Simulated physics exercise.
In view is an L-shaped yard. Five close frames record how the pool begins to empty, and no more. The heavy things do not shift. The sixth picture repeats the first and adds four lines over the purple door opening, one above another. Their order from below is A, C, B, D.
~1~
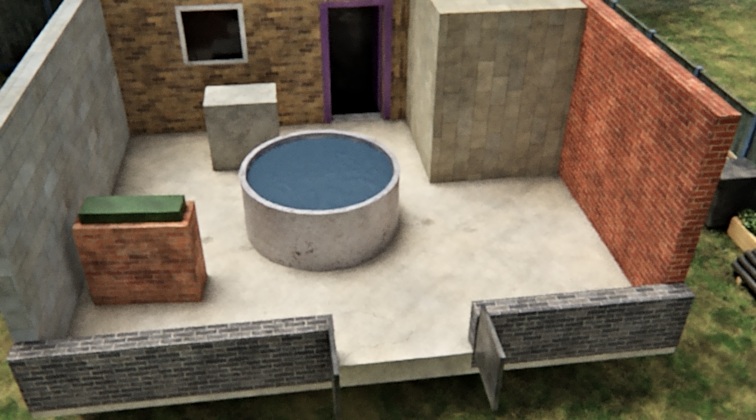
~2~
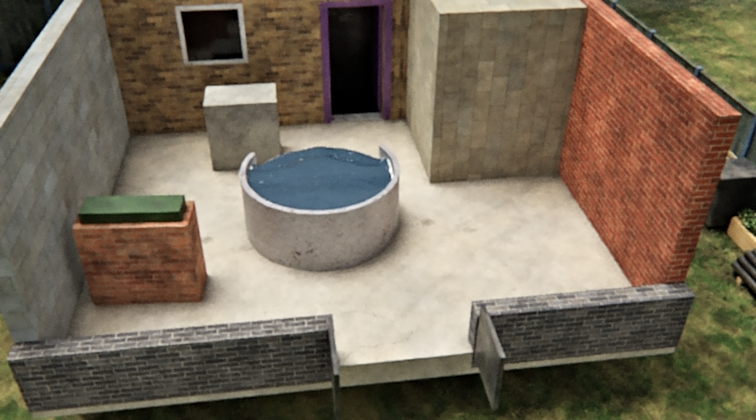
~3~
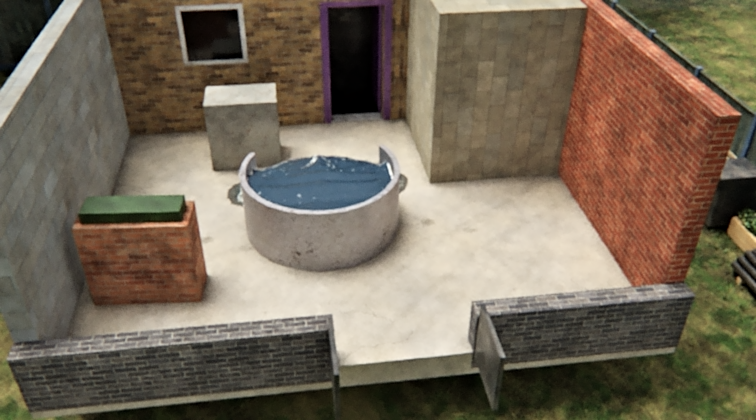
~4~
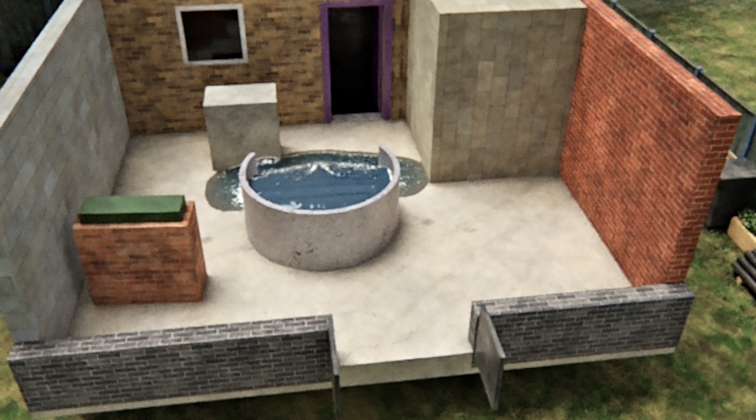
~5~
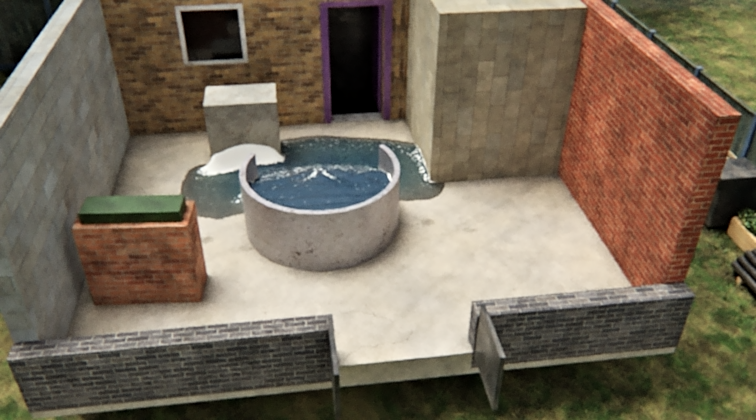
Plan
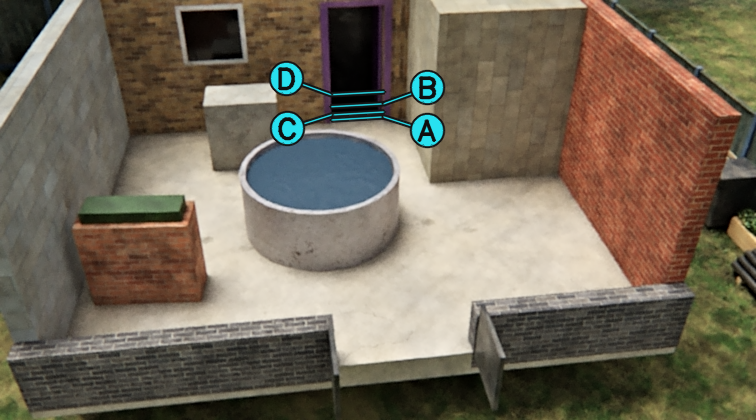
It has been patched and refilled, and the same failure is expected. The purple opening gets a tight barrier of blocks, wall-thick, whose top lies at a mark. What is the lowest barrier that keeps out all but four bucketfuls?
Mark D.
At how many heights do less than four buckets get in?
One.
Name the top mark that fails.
That is mark B.
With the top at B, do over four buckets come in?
Yes, it does.
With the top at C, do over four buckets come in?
Yes, that goes wrong.
In cyan, A at (357, 118); B at (357, 105); C at (357, 113); D at (357, 93); from the bottom up A, C, B, D.
Choosing A, dozens of bucketfuls pour in.
Choosing B, about 8 bucketfuls get in.
Choosing C, dozens of bucketfuls pour in.
Choosing D, a splash gets over, under a bucket.
